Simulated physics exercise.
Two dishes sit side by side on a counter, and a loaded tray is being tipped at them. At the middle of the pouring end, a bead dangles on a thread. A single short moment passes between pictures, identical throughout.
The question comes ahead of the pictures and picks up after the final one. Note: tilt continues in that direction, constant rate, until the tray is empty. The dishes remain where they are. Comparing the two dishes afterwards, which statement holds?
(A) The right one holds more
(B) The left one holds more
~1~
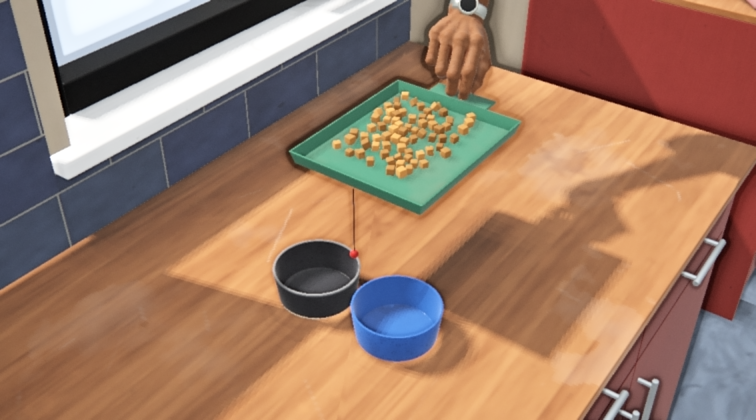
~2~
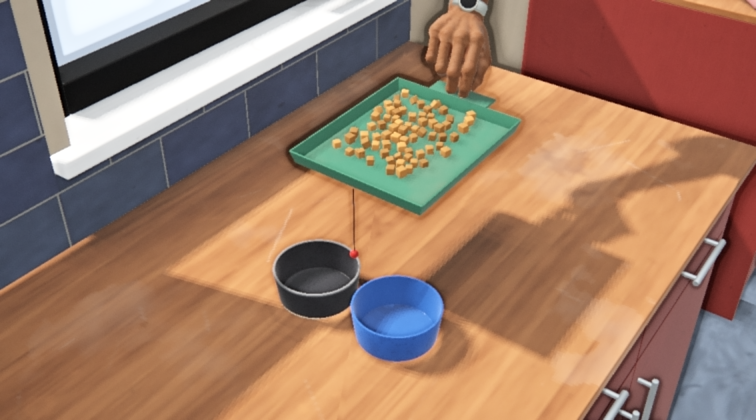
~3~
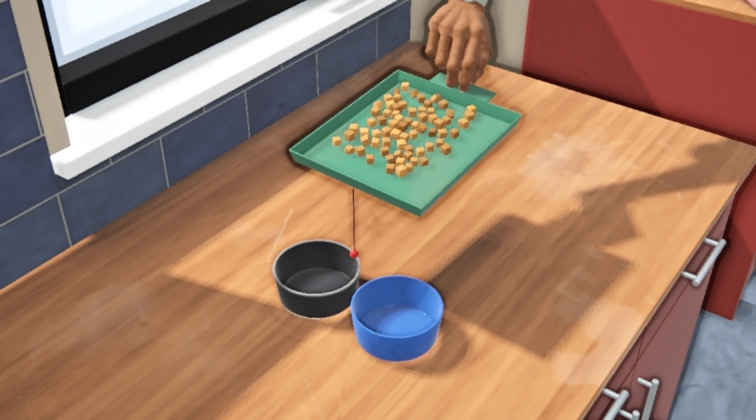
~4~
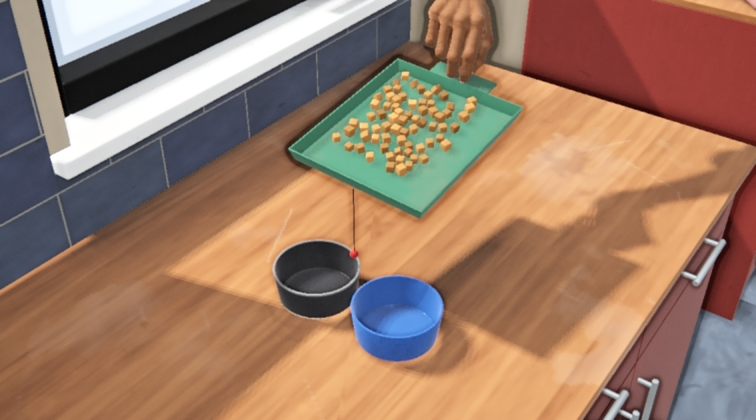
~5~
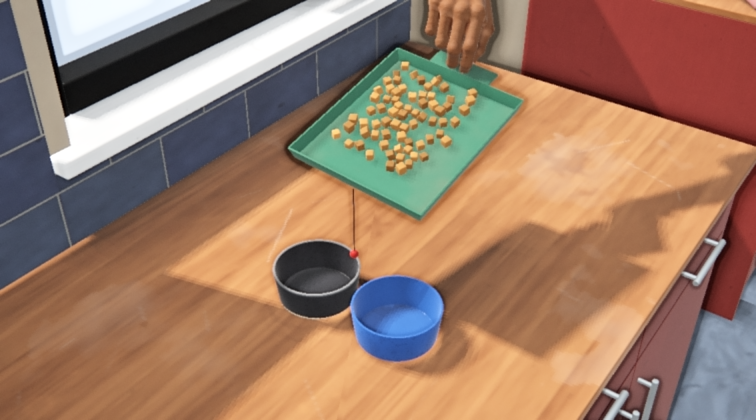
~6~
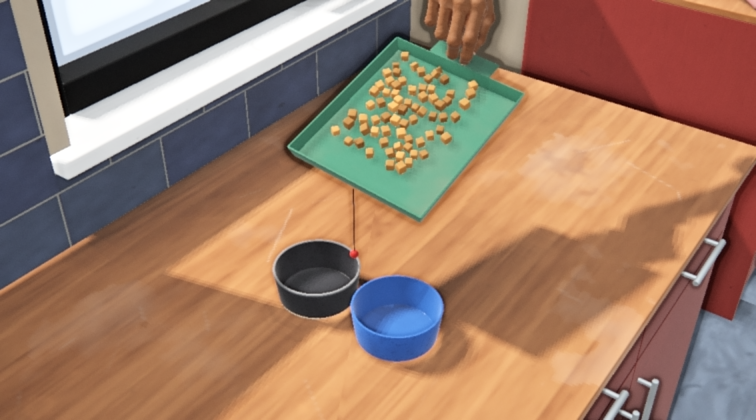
(A) The right one holds more.
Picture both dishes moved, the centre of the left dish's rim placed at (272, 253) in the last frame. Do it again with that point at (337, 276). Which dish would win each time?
For the first position it is the one at right; for the second, the one at right.
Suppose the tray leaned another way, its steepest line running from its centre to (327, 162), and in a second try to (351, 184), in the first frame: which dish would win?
For the first heading it's the dish at left, and for the second it's the dish at left.
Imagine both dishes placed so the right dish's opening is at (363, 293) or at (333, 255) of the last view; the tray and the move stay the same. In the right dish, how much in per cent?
About 50% on the first try and 0% on the second.
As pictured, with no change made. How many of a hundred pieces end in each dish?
Left dish: Around 10 in a hundred; right dish: Around 80 in a hundred.
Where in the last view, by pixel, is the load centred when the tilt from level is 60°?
Somewhere near pixel (397, 178).
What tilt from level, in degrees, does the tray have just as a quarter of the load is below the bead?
It is at around 110 degrees by then.
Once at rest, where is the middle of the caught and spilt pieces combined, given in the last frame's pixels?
Last view, centre at rest - approx. (393, 326).
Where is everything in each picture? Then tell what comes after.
In the first frame, corners of the pouring end (295, 151) and (421, 202), level; middle of the load (403, 132), brown sugar cubes; left dish (290, 301); right dish (370, 343); bead on its thread (354, 254).
In the second frame, corners of the pouring end (295, 150) and (421, 203), level; middle of the load (403, 131).
In the third frame, corners of the pouring end (295, 149) and (420, 205), tipped barely, lowest at the right corner; middle of the load (403, 127).
In the fourth frame, corners of the pouring end (294, 148) and (420, 208), tipped a little, lowest at the right corner; middle of the load (403, 121).
In the fifth frame, corners of the pouring end (294, 147) and (420, 210), tipped a little, lowest at the right corner; middle of the load (403, 115).
In the sixth frame, corners of the pouring end (293, 146) and (420, 213), tipped clearly, lowest at the right corner; middle of the load (403, 110); left dish (290, 301); right dish (370, 343).
Just after the last frame, tray tipped steeply; almost all on the tray; just a few in the air.
A moment on, tray tipped right over; the larger part on the tray; about a tenth in the right dish; just a few outside both; about a tenth in the air.
Further on, tray tipped past a quarter turn; the larger part in the right dish; about a tenth in the left dish; about a tenth outside both.
When it is over, tray tipped past a quarter turn; the larger part in the right dish; about a tenth in the left dish; about a tenth outside both.
